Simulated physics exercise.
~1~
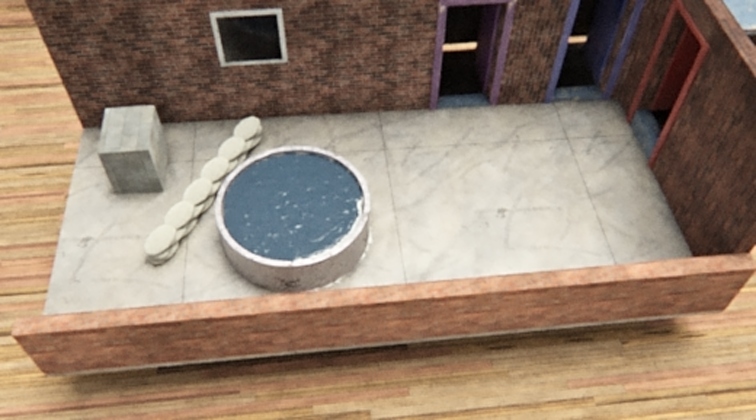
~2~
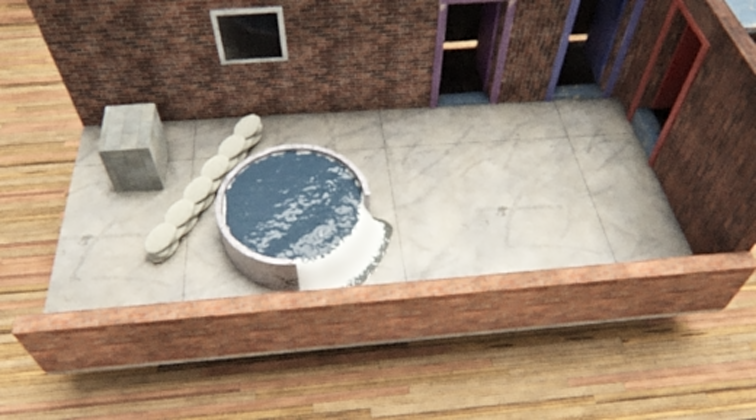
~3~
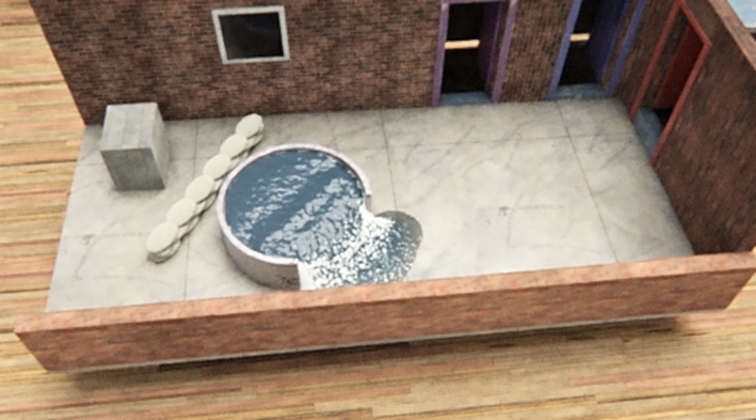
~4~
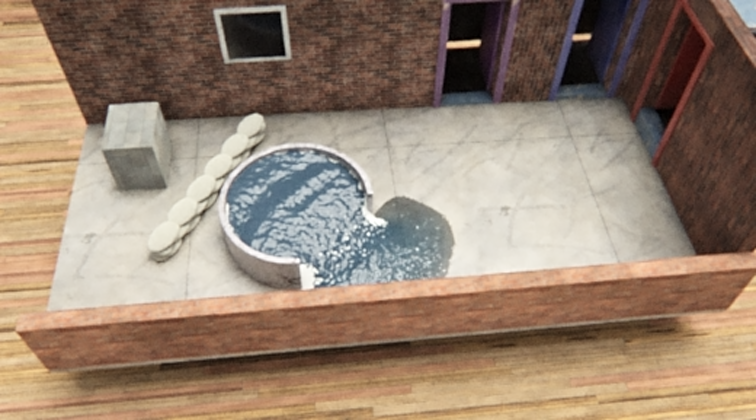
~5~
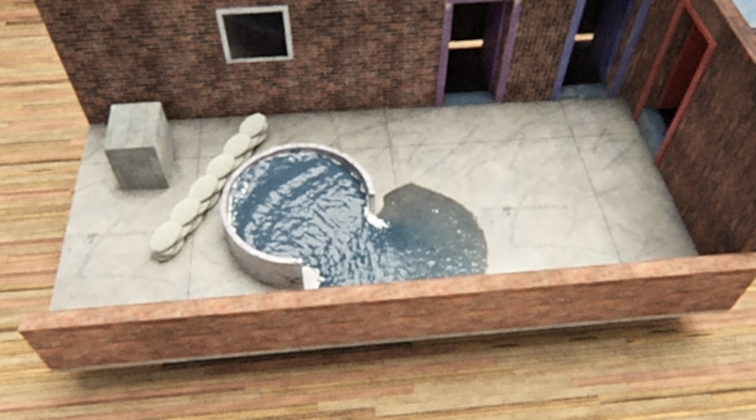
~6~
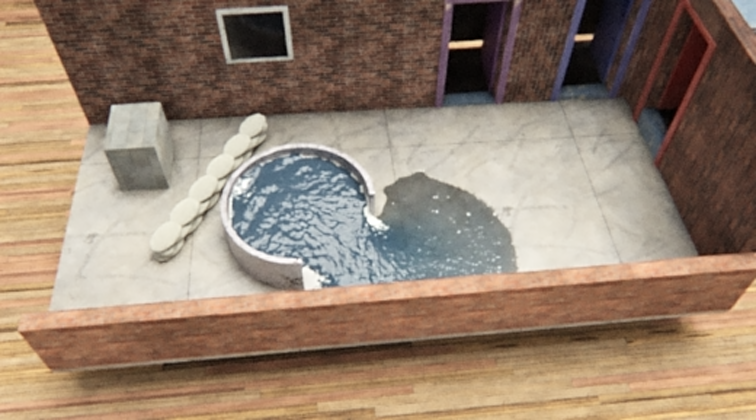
Round pool in a brick-walled back alley breaking open at its lower right side, water pouring out and spreading right across the pale floor.
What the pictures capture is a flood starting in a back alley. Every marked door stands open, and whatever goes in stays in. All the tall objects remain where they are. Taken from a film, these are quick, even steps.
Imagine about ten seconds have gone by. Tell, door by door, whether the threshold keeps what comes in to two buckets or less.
Purple door: Two buckets or less. Red door: Two buckets or less. Blue door: More than two buckets.
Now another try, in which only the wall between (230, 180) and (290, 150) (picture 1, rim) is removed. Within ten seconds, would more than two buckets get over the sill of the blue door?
Blue door: Remains below.
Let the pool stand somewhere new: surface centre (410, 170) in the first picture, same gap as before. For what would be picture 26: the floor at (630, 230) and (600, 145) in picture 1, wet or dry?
I'd say swamped for the first and swamped for the second.
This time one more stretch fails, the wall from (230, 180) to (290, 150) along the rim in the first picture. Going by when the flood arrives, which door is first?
Lab note - earliest arrival at the door marked purple.
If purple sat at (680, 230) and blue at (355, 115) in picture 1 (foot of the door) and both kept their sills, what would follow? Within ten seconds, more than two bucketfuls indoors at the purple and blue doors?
I'd say the purple door beats the mark and the blue door remains short of it.
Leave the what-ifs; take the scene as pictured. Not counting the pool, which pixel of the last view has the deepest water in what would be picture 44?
Check close to (627, 106).
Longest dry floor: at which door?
It's the door marked purple.
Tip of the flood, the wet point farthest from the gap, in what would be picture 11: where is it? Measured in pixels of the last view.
The farthest point of the front sits at (685, 289).
A moment on, water covers 25 % of the floor; the purple door not reached, the red door not reached, the blue door not reached.
Next, water covers 35 % of the floor; the purple door not reached, the red door not reached, the blue door not reached.
Then, water covers 55 % of the floor; the purple door not reached, the red door wet at the sill, nothing in, the blue door under two buckets in.
Later, water covers 70 % of the floor; the purple door wet at the sill, nothing in, the red door wet at the sill, nothing in, the blue door far over two buckets in.
In the end, water covers 80 % of the floor; the purple door wet at the sill, nothing in, the red door wet at the sill, nothing in, the blue door far over two buckets in.
